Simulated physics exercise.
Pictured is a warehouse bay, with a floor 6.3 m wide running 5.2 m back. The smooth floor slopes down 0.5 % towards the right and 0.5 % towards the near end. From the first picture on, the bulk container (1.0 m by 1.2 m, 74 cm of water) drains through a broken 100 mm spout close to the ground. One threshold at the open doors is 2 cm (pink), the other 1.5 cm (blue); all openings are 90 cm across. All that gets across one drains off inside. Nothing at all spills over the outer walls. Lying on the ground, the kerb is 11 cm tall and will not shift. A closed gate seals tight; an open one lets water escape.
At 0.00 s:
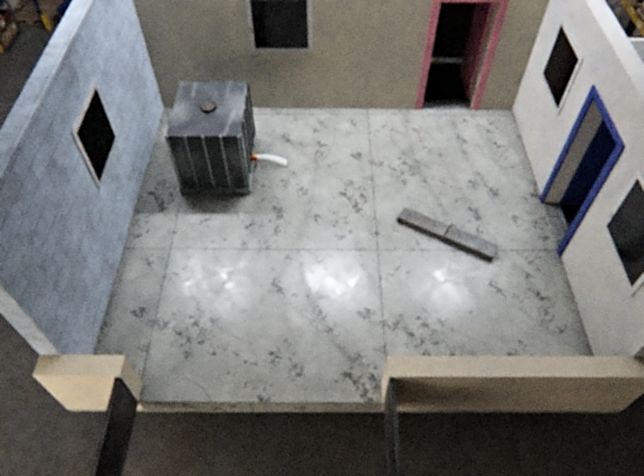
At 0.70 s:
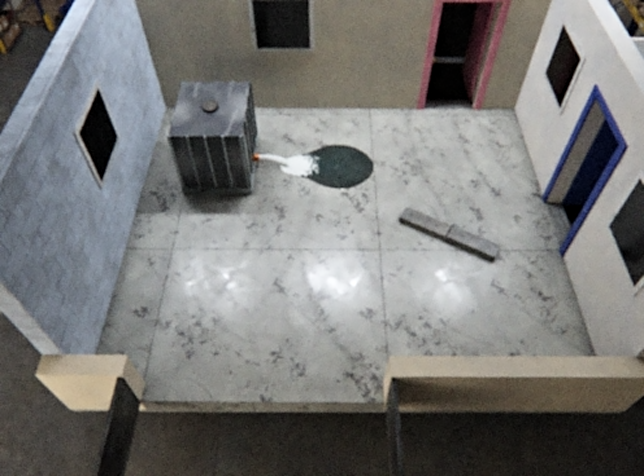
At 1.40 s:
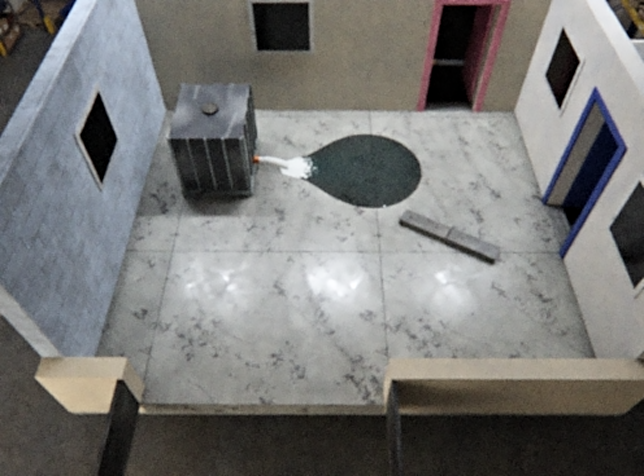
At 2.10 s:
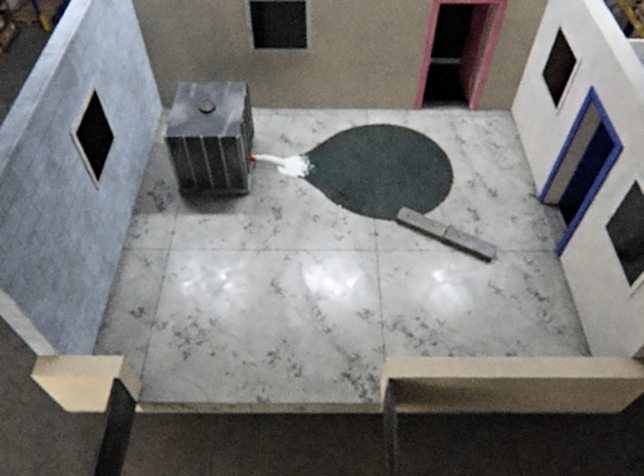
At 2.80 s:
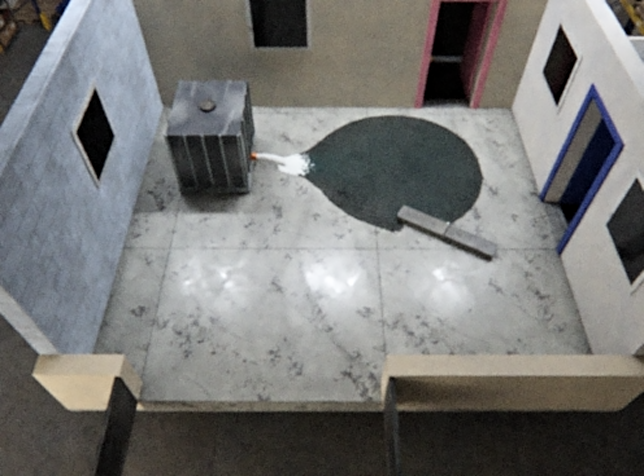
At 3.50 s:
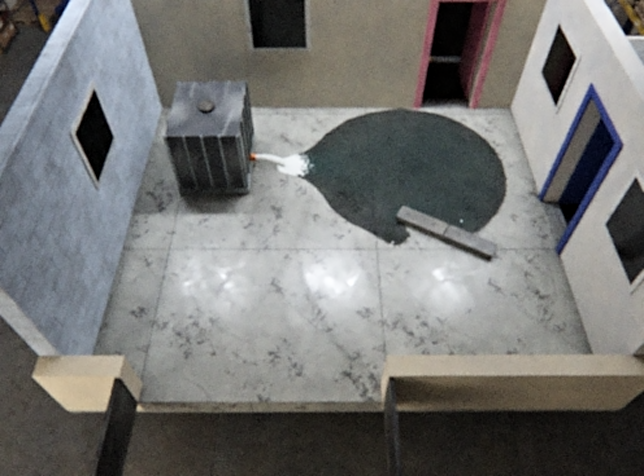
The clip opens on a dry, pale marbled floor inside a walled bay, with a dark ribbed container at the left and a low grey bar lying at the right. White-looking liquid jets rightward from the container's spout, and a dark, rounded sheet forms and widens steadily across the floor, reaching the bar and spreading along its far side.
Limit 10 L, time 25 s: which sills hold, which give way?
Pink door - holds, blue door - gives way.
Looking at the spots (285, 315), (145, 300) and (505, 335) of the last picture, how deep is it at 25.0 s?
First spot 0.8 cm, second 0.0 cm, third 2.5 cm.
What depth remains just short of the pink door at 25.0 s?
About 2.0 cm deep.
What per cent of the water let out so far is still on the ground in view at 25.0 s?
90 %.
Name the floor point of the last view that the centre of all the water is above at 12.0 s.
Centre of the water: Close to (454, 193).
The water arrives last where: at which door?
The blue one.
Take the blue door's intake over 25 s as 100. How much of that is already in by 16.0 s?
Roughly 40 percent.
After 5.0 s water covers 30 % of the floor and is deepest (4 cm) near (290, 163); pink door 1 cm at the sill, 0 L in, blue door not reached.
After 8.0 s water covers 35 % of the floor and is deepest (4 cm) near (290, 163); pink door 1.1 cm at the sill, 0 L in, blue door 2.4 cm at the sill, 1 L in.
After 12.0 s water covers 45 % of the floor and is deepest (4 cm) near (290, 163); pink door 2 cm at the sill, 0 L in, blue door 2.8 cm at the sill, 6 L in.
After 16.0 s water covers 50 % of the floor and is deepest (4 cm) near (589, 382); pink door 1.9 cm at the sill, 0 L in, blue door 3.1 cm at the sill, 13 L in.
After 25.0 s water covers 65 % of the floor and is deepest (5 cm) near (279, 163); pink door 1.8 cm at the sill, 0 L in, blue door 3 cm at the sill, 34 L in.
